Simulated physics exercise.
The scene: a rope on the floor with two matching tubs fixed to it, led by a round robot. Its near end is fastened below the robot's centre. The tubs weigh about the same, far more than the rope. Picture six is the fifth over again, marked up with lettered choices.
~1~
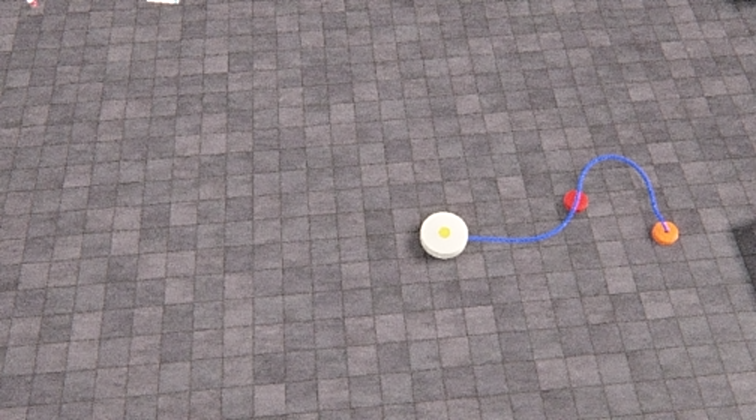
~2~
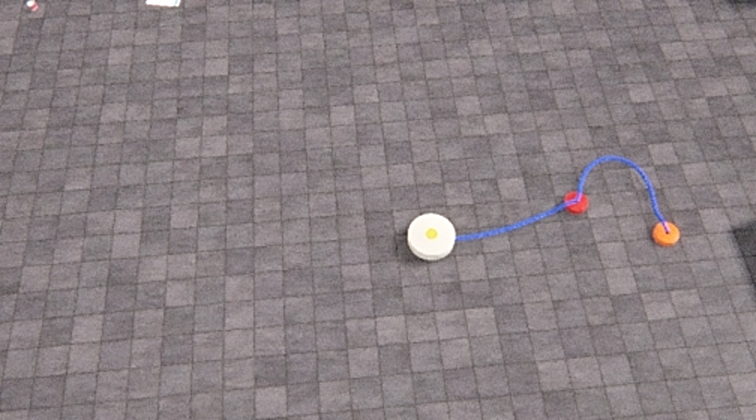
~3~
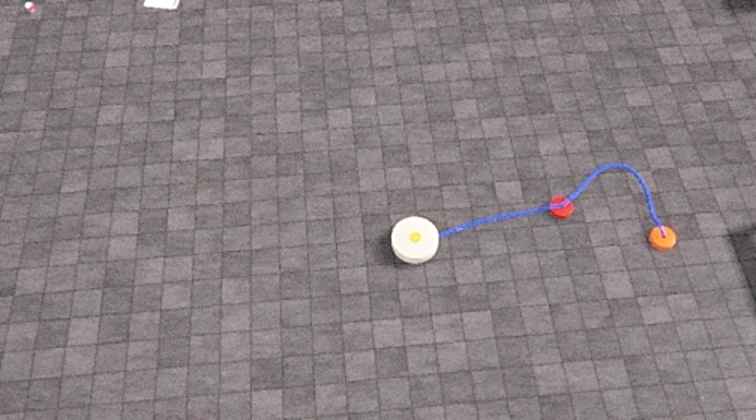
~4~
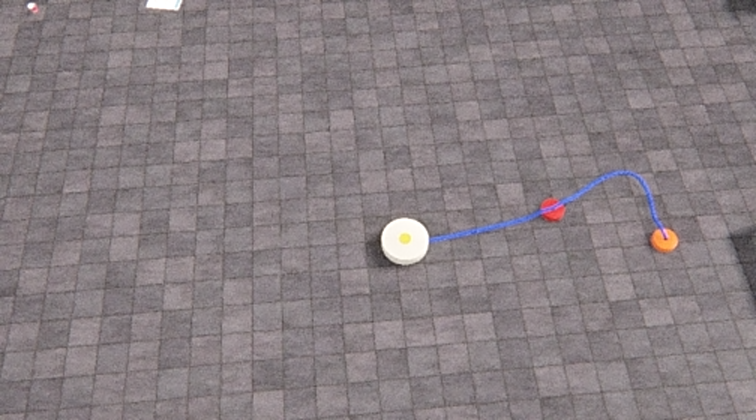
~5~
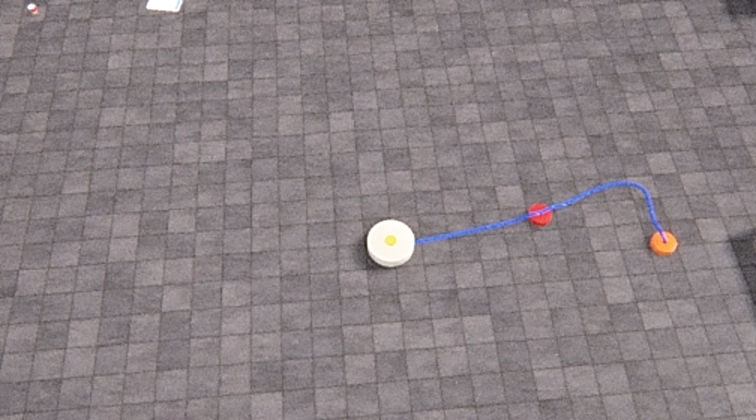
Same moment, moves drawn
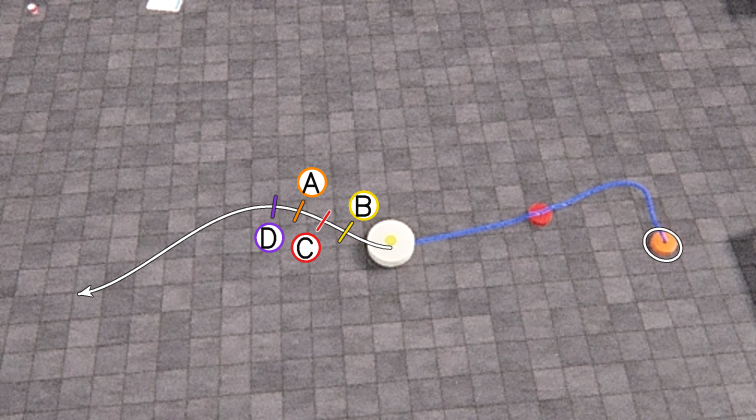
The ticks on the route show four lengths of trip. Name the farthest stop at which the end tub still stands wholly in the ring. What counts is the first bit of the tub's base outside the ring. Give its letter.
Stop at C.
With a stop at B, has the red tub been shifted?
By then, yes.
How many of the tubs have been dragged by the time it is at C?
By then, one.
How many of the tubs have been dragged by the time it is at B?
By then, one.
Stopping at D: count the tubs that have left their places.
Two.
On the marked copy, A at (299, 211); B at (346, 232); C at (324, 221); D at (274, 207); the ring at (663, 245); the route from (391, 248) via (233, 213) to (79, 294).
With C. Early on, robot (365, 238); orange tub (664, 243); red tub (518, 218).
Further on, robot (342, 227); orange tub (664, 243); red tub (497, 220).
At the end, robot (323, 217); orange tub (664, 243); red tub (478, 220); the ringed tub at the far end is still in its ring.
As for the rest, A drags the last tub to (641, 241); B is safe but short; D drags the last tub to (615, 238).
